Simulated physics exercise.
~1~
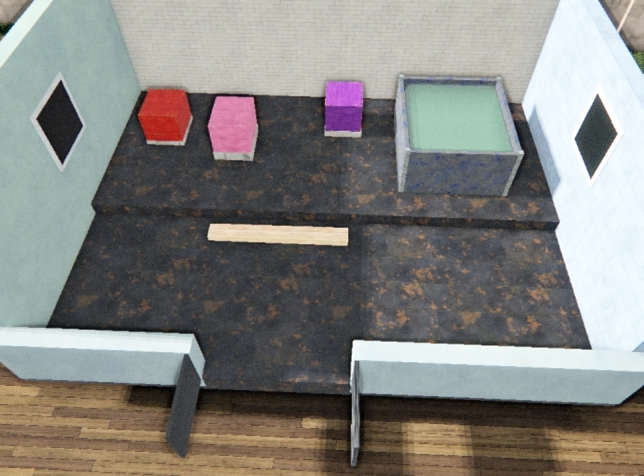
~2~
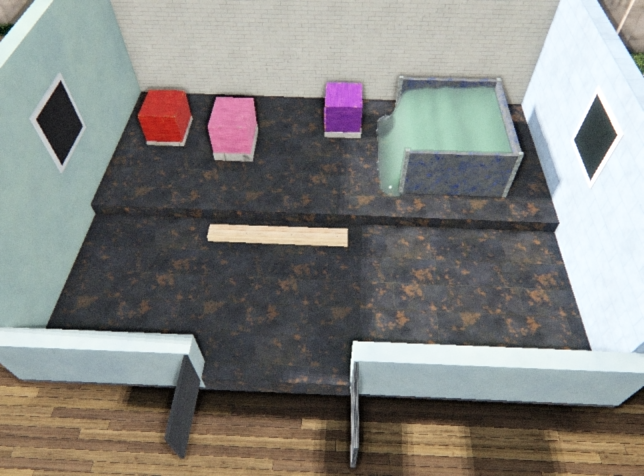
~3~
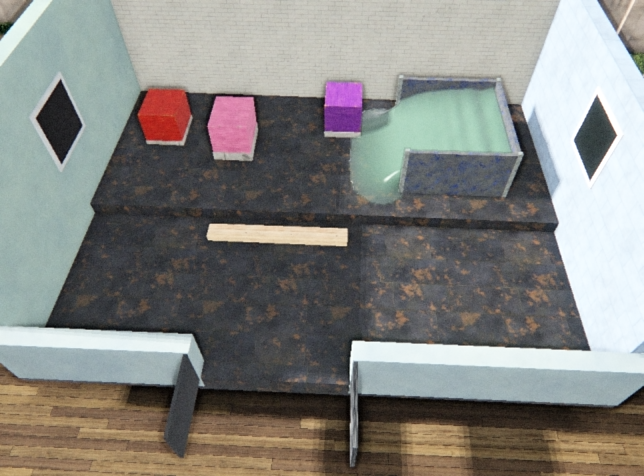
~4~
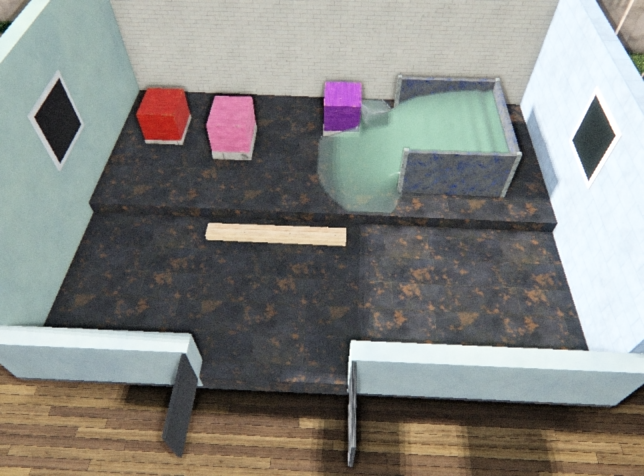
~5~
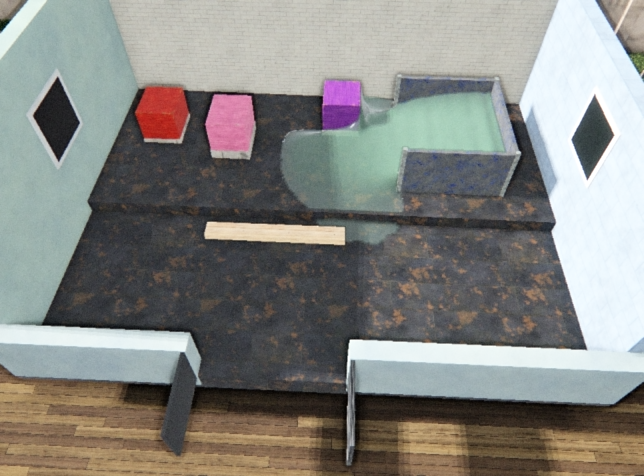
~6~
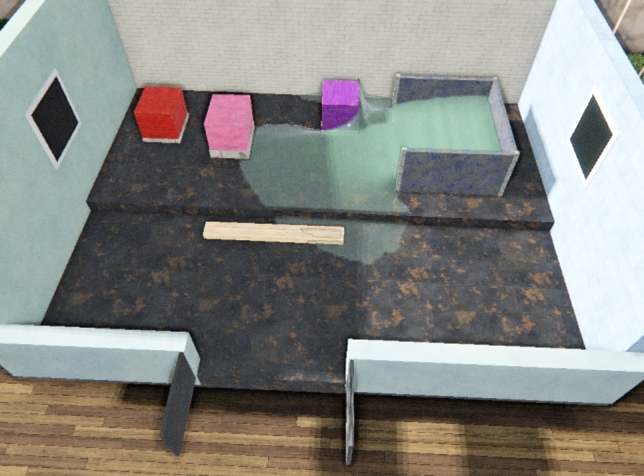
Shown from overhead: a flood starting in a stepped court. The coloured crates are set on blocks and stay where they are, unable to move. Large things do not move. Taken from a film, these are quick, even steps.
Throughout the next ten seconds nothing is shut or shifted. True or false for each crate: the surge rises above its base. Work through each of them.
Purple crate: True; red crate: True; pink crate: True.
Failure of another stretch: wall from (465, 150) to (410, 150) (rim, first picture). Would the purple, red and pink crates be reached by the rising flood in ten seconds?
In my view the purple crate is never reached; as for the red crate, it is never reached; the pink crate is never reached.
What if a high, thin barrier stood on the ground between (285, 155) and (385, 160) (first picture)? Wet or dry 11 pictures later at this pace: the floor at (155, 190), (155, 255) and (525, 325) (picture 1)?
Taking the three spots in order: Soaked, soaked, spared.
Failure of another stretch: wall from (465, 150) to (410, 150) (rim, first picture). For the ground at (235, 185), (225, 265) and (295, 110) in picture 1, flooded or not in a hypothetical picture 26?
In order: Spared, spared, spared.
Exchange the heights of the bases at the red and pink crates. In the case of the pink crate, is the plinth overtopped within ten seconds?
The pink one is reached.
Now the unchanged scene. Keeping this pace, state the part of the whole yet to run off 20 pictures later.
About 100 per cent.
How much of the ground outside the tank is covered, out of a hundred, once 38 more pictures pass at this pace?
About 95 percent.
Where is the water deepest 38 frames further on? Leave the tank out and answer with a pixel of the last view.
About (258, 222).
A moment on, water covers 30 % of the floor; the purple crate water round its plinth, the red crate not reached, the pink crate water round its plinth.
Next, water covers 50 % of the floor; the purple crate water round its plinth, the red crate water round its plinth, the pink crate water round its plinth.
Then, water covers 70 % of the floor; the purple crate water round its plinth, the red crate water round its plinth, the pink crate water round its plinth.
Later, water covers 95 % of the floor; the purple crate water round its plinth, the red crate water round its plinth, the pink crate water round its plinth.
In the end, water covers 95 % of the floor; the purple crate was topped, the red crate was topped, the pink crate was topped.
